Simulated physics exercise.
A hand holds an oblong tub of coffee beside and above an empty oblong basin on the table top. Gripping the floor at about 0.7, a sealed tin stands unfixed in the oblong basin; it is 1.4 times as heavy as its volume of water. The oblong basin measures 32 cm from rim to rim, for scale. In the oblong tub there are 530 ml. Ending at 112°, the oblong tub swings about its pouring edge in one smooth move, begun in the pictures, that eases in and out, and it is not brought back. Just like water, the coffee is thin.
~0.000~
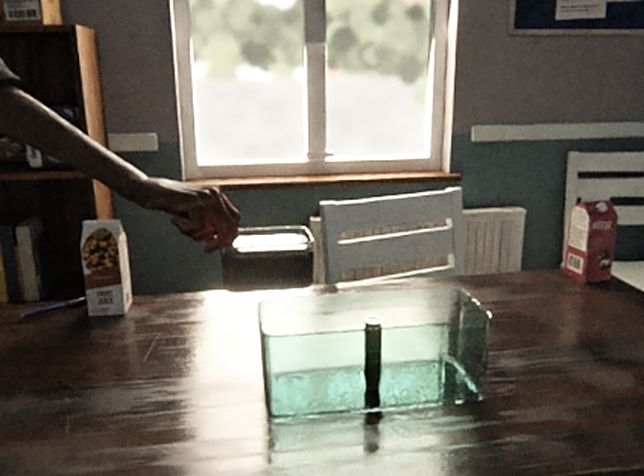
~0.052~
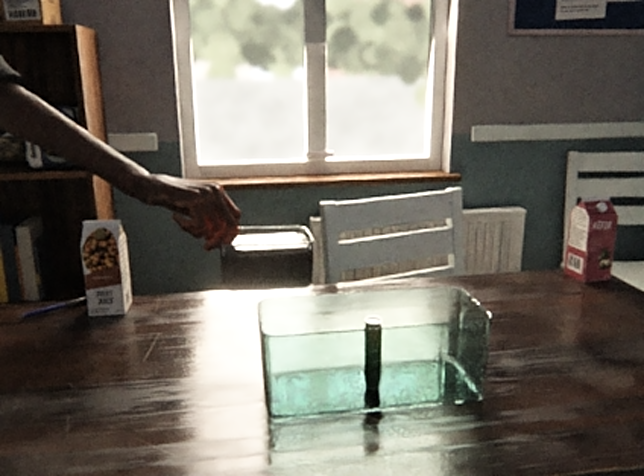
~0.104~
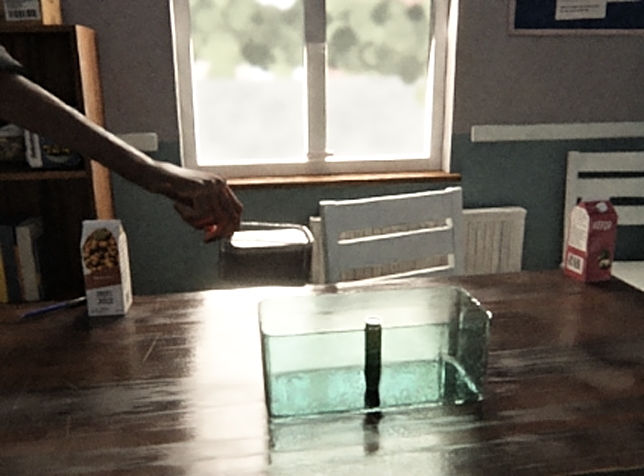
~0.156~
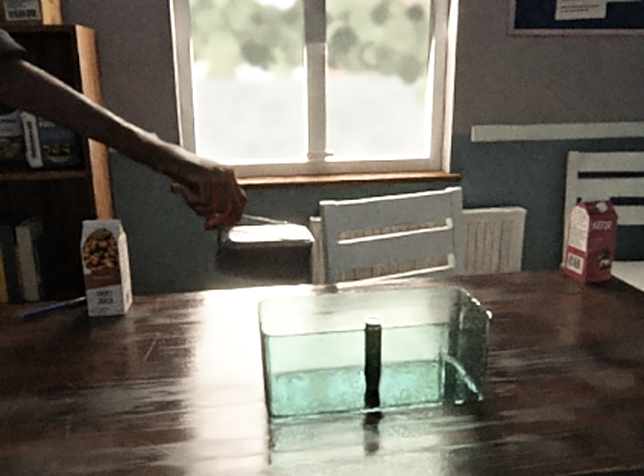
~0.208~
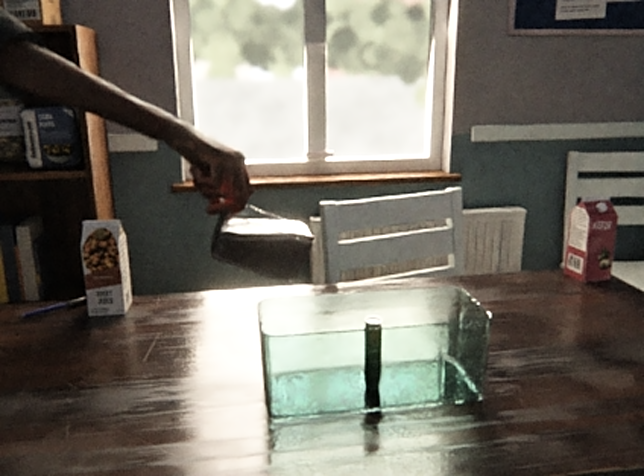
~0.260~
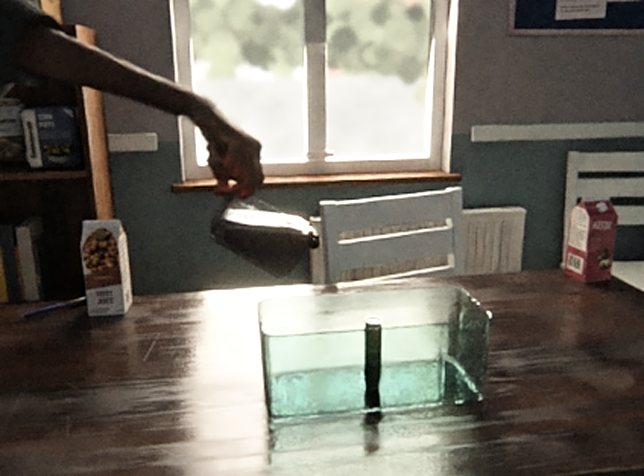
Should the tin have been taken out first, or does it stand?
It does not come down.
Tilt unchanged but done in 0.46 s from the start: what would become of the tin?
The tin stays on its base.
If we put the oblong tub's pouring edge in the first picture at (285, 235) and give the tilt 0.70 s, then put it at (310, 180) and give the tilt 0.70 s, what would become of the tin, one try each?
Trial 1 - tin tips; trial 2 - tin stays standing.
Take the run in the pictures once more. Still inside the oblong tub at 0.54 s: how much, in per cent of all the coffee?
22 %.
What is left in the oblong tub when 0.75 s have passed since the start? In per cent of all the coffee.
Around 1 in a hundred.
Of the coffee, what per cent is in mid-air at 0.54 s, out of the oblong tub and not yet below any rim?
Near 56 per cent at that time.
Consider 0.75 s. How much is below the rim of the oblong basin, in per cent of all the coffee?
Near 92 in a hundred.
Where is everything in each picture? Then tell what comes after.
In the first picture, it leans 0°; its right rim is at (309, 236); the coffee meets the walls at (223, 245) and (308, 241); the oblong basin's rim runs from (260, 318) to (476, 303); the tin's top is at (373, 323).
In the second picture, it leans 2°; its right rim is at (309, 236); the coffee meets the walls at (223, 244) and (307, 240).
In the third picture, it leans 6°; its right rim is at (309, 236); the coffee meets the walls at (222, 242) and (307, 236).
In the fourth picture, it leans 13°; its right rim is at (309, 236); the coffee meets the walls at (220, 236) and (307, 232).
In the fifth picture, it leans 23°; its right rim is at (308, 236); the coffee meets the walls at (218, 227) and (307, 231); 3 per cent is over the edge.
In the sixth picture, it leans 34°; its right rim is at (308, 236); the coffee meets the walls at (218, 216) and (302, 226); 6 per cent is over the edge.
Then, 0.54 s in, the tilt is 98° and 22 per cent is still to pour; the tin stands where it began.
Then, 0.75 s in, the tilt is 112° and 1 per cent is still to pour; the tin stands where it began.
Then, 0.96 s in, the tilt is 112° and 0 per cent is still to pour; the tin stands where it began.
Then, 1.20 s in, the tilt is 112° and 0 per cent is still to pour; the tin stands where it began.
Finally, the tin stands where it began.
